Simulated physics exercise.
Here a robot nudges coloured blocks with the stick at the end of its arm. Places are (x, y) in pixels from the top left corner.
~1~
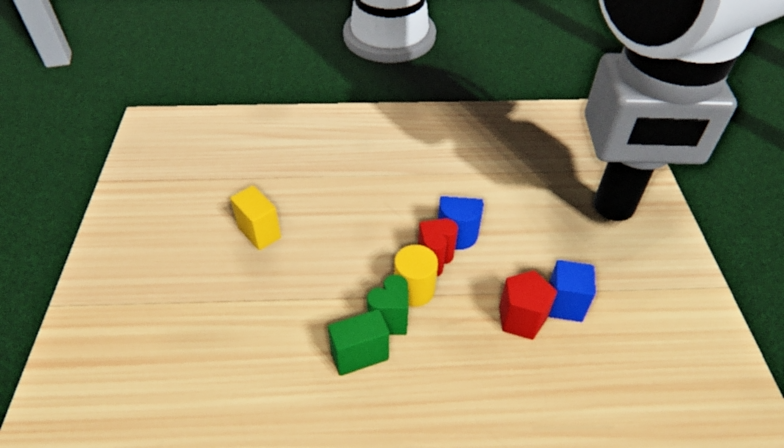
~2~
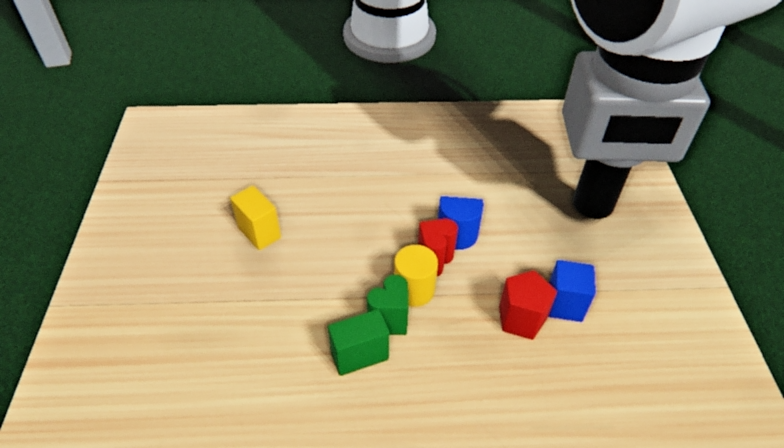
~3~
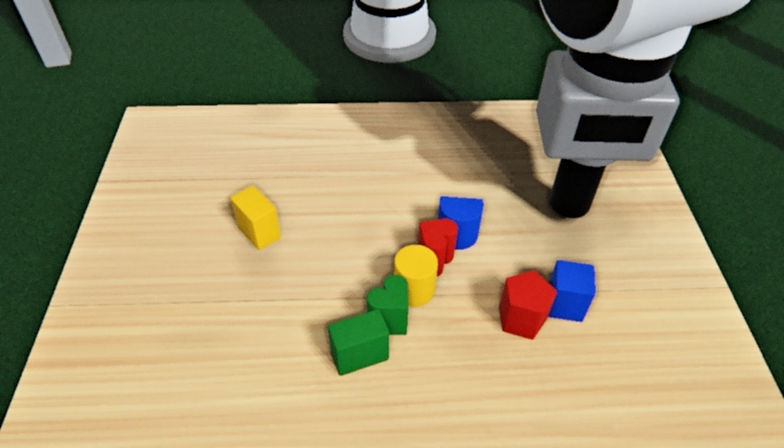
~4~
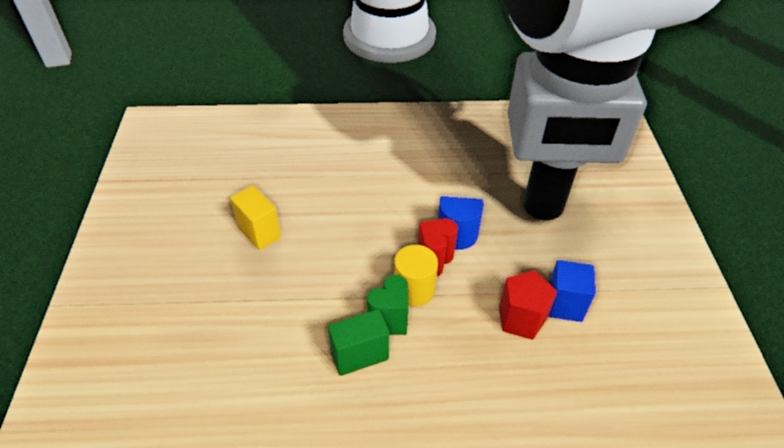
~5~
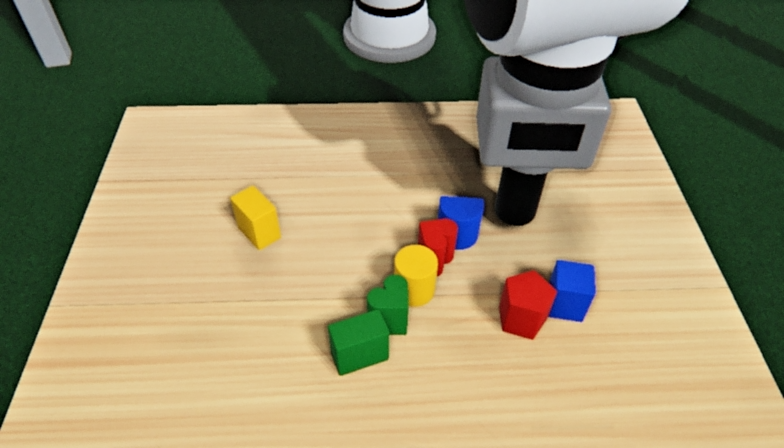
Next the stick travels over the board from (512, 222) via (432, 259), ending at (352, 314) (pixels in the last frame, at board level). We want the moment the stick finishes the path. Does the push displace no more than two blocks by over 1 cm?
Answer: No.
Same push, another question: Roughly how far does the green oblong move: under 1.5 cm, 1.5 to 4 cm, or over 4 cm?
Shift of 1.5 to 4 cm.
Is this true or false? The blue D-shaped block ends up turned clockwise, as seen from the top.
That claim is true.
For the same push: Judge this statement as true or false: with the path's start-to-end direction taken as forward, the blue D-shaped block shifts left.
False
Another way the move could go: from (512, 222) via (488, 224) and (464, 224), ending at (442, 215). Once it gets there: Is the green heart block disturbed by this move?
That block will keep its spot.
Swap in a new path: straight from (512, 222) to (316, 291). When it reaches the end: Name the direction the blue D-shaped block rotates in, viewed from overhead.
Bird's-eye view: Clockwise.
What follows on the original path. One third of the way, stick (459, 236); yellow circle (415, 264); red heart block (413, 234), turned 85° anticlockwise; blue D-shaped block (417, 206), turned 60° clockwise.
Two thirds of the way, stick (405, 268); green oblong (349, 345), turned 30° clockwise; green heart block (382, 319), turned 20° clockwise; yellow circle (405, 285); red heart block (365, 243), turned 40° anticlockwise; blue D-shaped block (403, 210).
At the end, stick (351, 306); green oblong (346, 351), turned 50° clockwise; green heart block (393, 341), turned 55° clockwise; yellow circle (395, 306); red heart block (345, 249), turned 20° clockwise; blue D-shaped block (403, 210), turned 130° clockwise.
